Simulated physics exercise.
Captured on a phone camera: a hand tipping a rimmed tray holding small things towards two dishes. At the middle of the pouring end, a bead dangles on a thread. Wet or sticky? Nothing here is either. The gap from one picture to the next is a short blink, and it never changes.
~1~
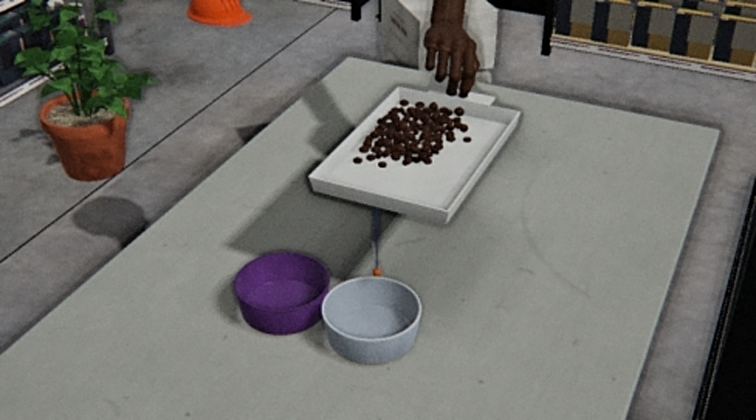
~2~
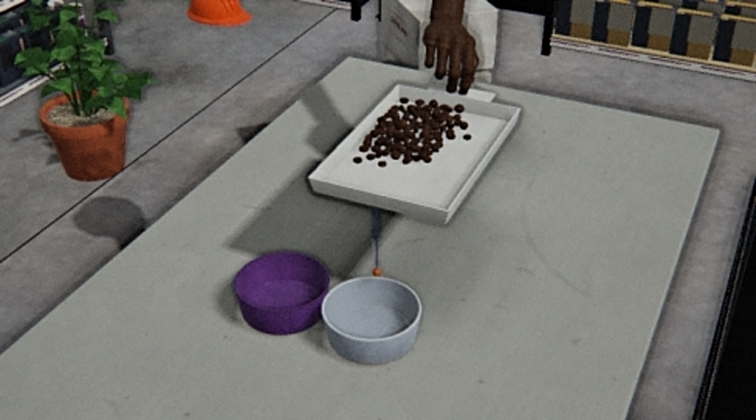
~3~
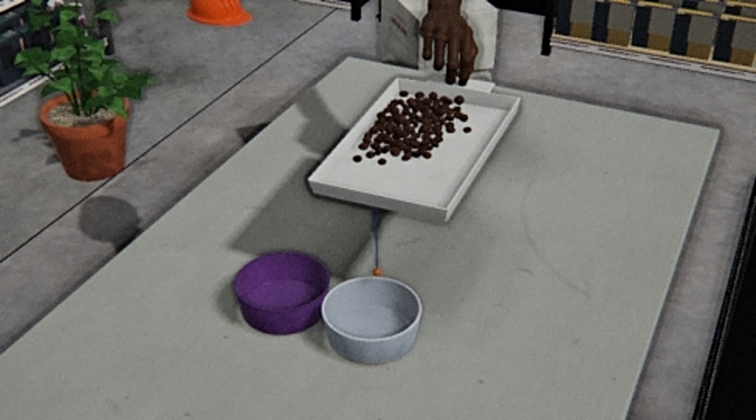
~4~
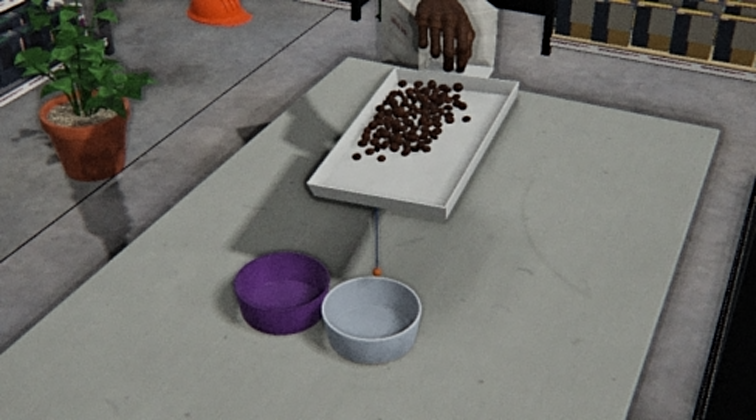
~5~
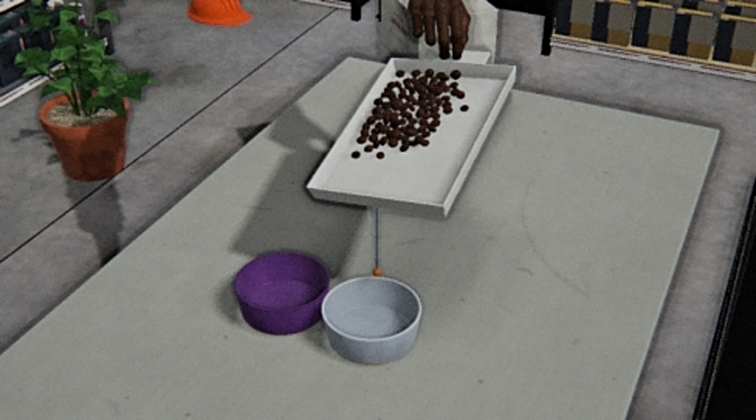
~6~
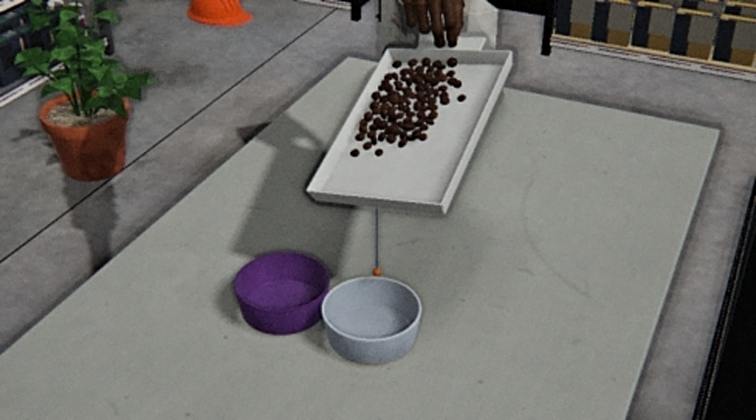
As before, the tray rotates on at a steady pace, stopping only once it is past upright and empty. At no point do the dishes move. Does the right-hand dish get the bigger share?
No, the left-hand dish does.
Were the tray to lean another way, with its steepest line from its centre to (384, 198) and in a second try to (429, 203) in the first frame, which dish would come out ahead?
Try 1: The right-side dish; try 2: The right-side dish.
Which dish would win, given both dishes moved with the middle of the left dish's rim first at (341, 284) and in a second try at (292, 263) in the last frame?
The dish to the left, then the dish to the left.
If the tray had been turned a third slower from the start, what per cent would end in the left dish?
Result: About 80 per cent.
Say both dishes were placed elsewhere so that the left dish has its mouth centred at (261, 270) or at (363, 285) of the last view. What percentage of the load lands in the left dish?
First try: Roughly 40 per cent; second try: Roughly 30 per cent.
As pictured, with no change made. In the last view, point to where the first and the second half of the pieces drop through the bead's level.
It goes through near (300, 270) first, then near (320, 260).
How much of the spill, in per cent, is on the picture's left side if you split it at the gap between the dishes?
About 20 per cent.
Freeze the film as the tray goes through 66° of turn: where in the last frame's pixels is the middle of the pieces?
Near the pixel (334, 172).
Soon after the last picture, tray tipped steeply; nearly all on the tray; a stray few in the left dish; a stray few in the air.
A little later, tray tipped past a quarter turn; about a quarter on the tray; a small part in the right dish; about two thirds in the left dish; a small part outside both; a small part in the air.
Later still, tray tipped past a quarter turn; a small part in the right dish; about two thirds in the left dish; about a quarter outside both.
At rest, tray tipped past a quarter turn; a small part in the right dish; about two thirds in the left dish; about a quarter outside both.
